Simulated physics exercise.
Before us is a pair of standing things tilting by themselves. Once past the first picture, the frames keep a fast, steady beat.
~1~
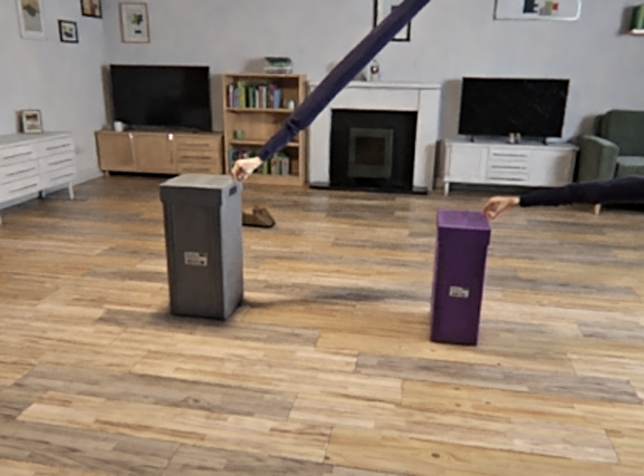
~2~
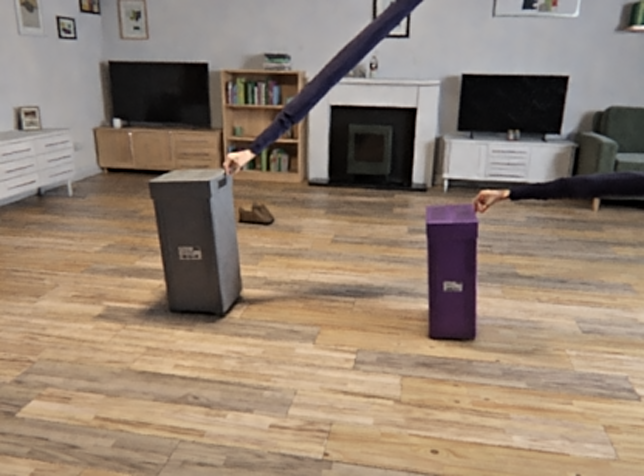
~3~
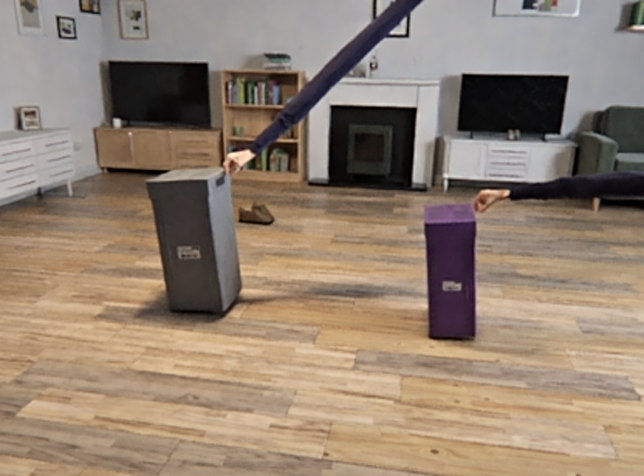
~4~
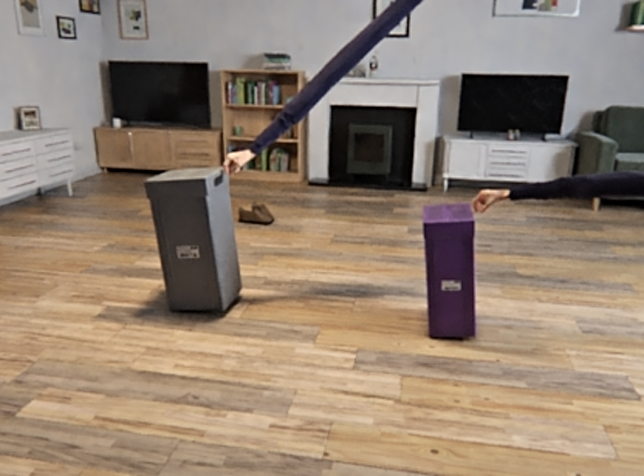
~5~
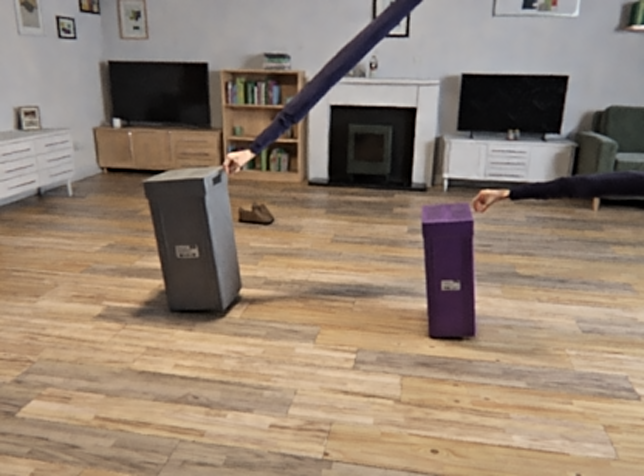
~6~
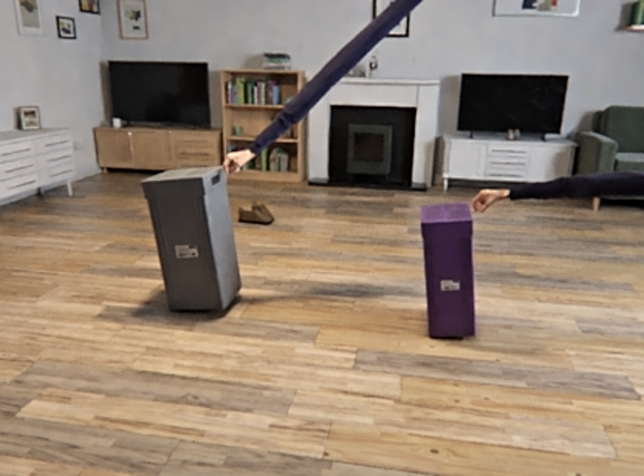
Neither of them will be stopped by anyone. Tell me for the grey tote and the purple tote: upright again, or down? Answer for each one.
Grey tote - upright again, purple tote - upright again.
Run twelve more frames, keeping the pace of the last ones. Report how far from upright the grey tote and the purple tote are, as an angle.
Tilts at that frame: 0° and 0°.
Then, 0.22 s later than the last frame, grey tote upright near (203, 242); purple tote upright near (455, 272).
Then, 0.46 s later than the last frame, grey tote upright near (204, 242); purple tote 2° off upright near (459, 272).
When it is over, the grey tote returns to its base, near (204, 242); the purple tote returns to its base, near (456, 272).
